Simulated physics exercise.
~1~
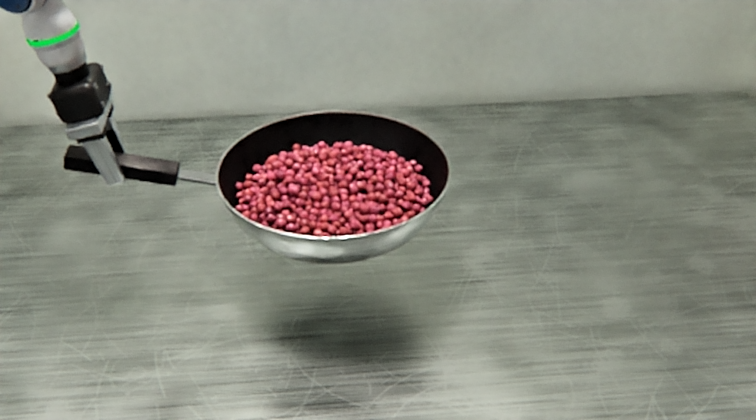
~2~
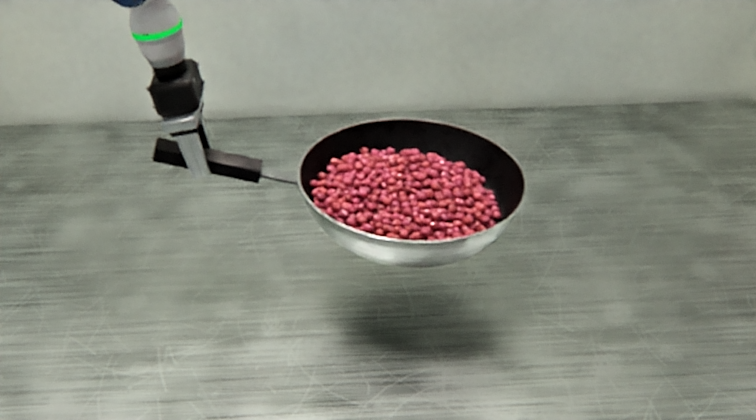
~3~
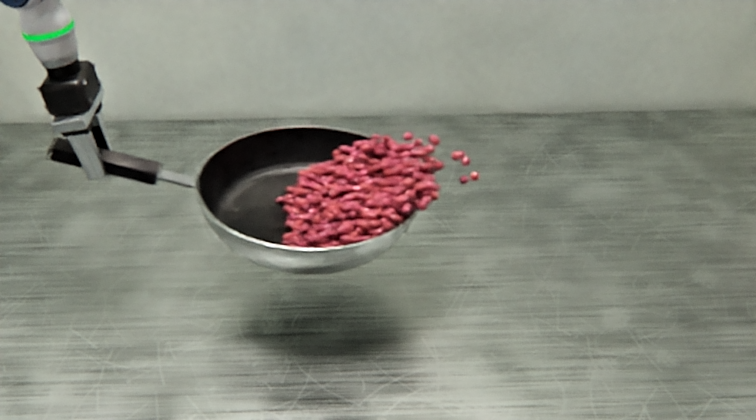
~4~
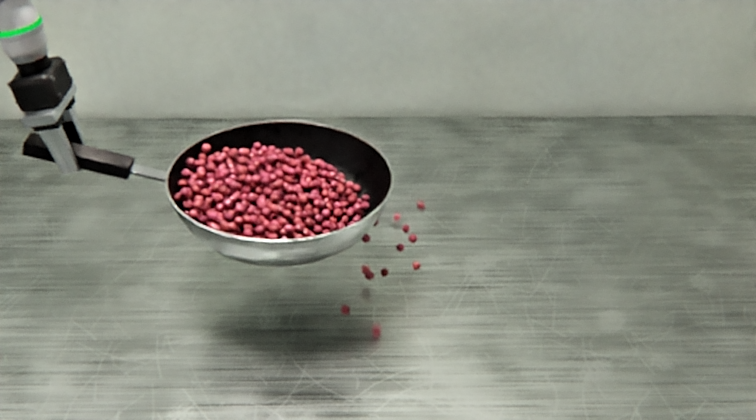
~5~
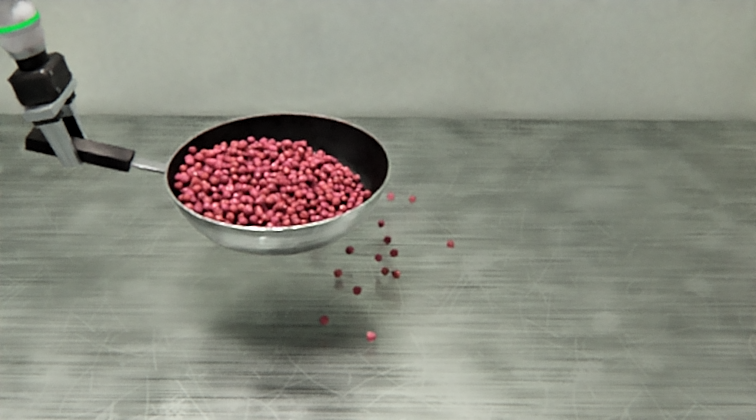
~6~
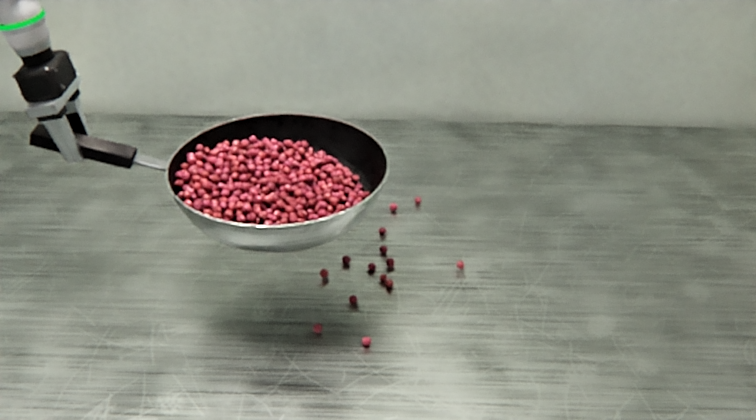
At the start, a robot arm holds a frying pan heaped with small red beads above a grey, scratched surface. The arm carries the pan to the right, with the beads staying inside. It then pulls the pan back to the left, and the load slides toward the right side, piling up at the rim as a few beads fly over it. The beads settle back across the pan while the stray ones drop toward the surface below. Finally the arm holds the pan nearly still, still full, with a small scatter of beads lying beneath and to its right.
